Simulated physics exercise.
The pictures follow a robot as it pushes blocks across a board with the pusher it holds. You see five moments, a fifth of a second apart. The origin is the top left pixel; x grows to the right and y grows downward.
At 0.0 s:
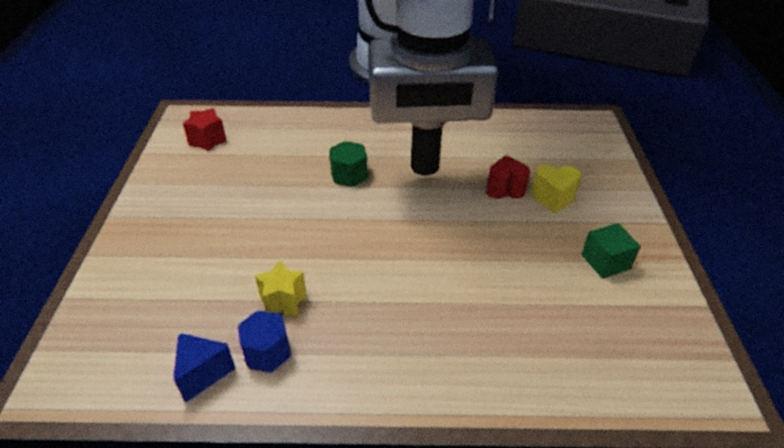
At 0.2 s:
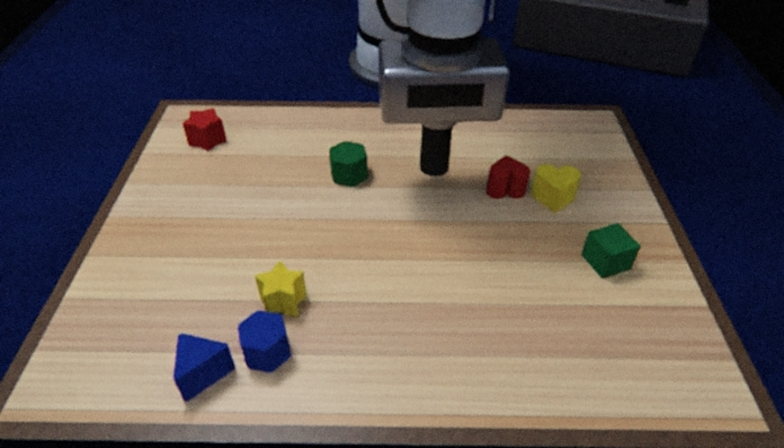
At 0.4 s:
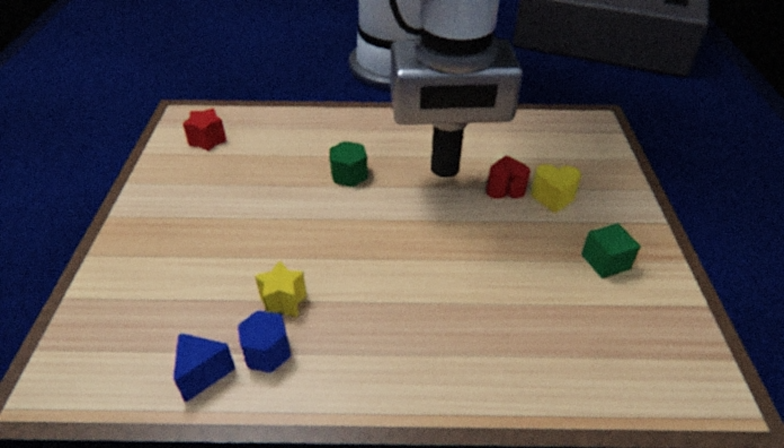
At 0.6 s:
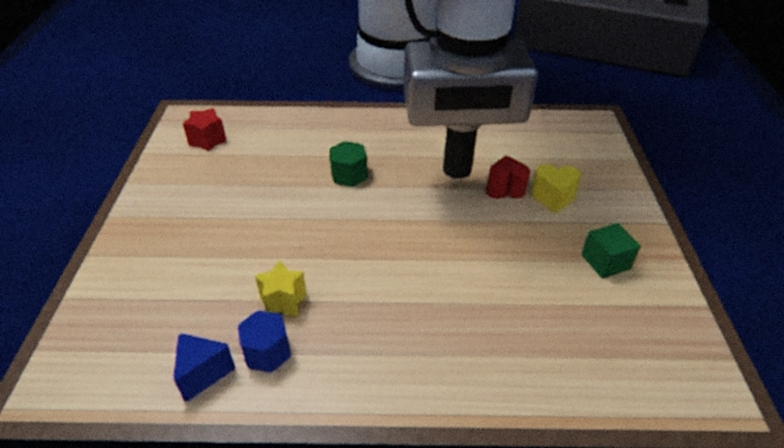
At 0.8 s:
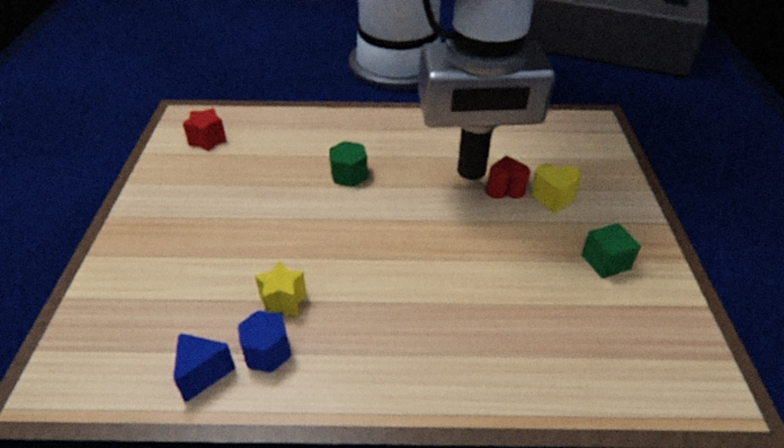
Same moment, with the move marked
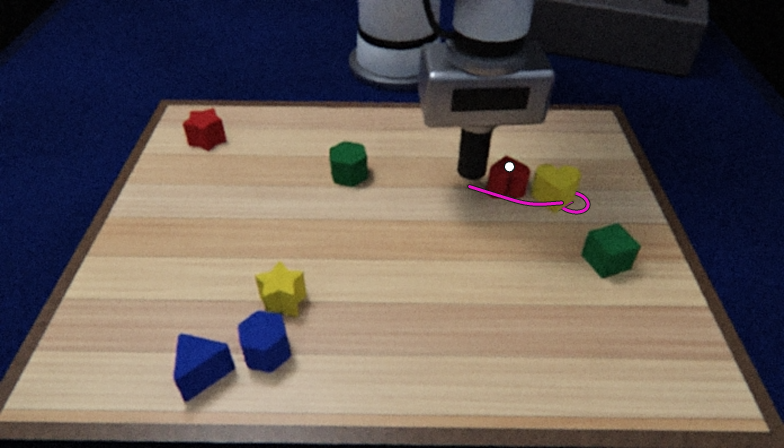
Robot arm with a black-tipped pusher sliding slowly right across a wooden board toward a red block, the coloured blocks staying still.
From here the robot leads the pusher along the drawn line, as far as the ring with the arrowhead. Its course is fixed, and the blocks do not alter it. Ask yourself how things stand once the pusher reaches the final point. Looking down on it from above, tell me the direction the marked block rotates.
Counter-clockwise, from overhead.
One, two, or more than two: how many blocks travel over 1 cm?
There will be two blocks that move more than 1 cm.
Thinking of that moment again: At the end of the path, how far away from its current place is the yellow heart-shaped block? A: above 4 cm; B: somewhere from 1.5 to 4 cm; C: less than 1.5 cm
Option A.
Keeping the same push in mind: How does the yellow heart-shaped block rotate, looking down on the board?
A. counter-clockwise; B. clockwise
B
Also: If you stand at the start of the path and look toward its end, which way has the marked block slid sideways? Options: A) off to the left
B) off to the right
Answer: A.
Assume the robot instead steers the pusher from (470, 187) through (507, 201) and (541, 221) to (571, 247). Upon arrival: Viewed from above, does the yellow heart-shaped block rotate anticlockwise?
No
The drawn path runs from (470, 187) via (503, 197) and (538, 204), ending at (573, 202); the dot is on the red heart-shaped block.
The first path, step by step. One third of the way, pusher (506, 182); red heart-shaped block (534, 167), turned 50° anticlockwise; yellow heart-shaped block (570, 172), turned 40° clockwise.
Two thirds of the way, pusher (542, 189); red heart-shaped block (561, 168), turned 90° anticlockwise; yellow heart-shaped block (592, 168), turned 35° clockwise.
At the end, pusher (577, 187); red heart-shaped block (592, 164), turned 100° anticlockwise; yellow heart-shaped block (620, 161), turned 25° clockwise; green square not moved.
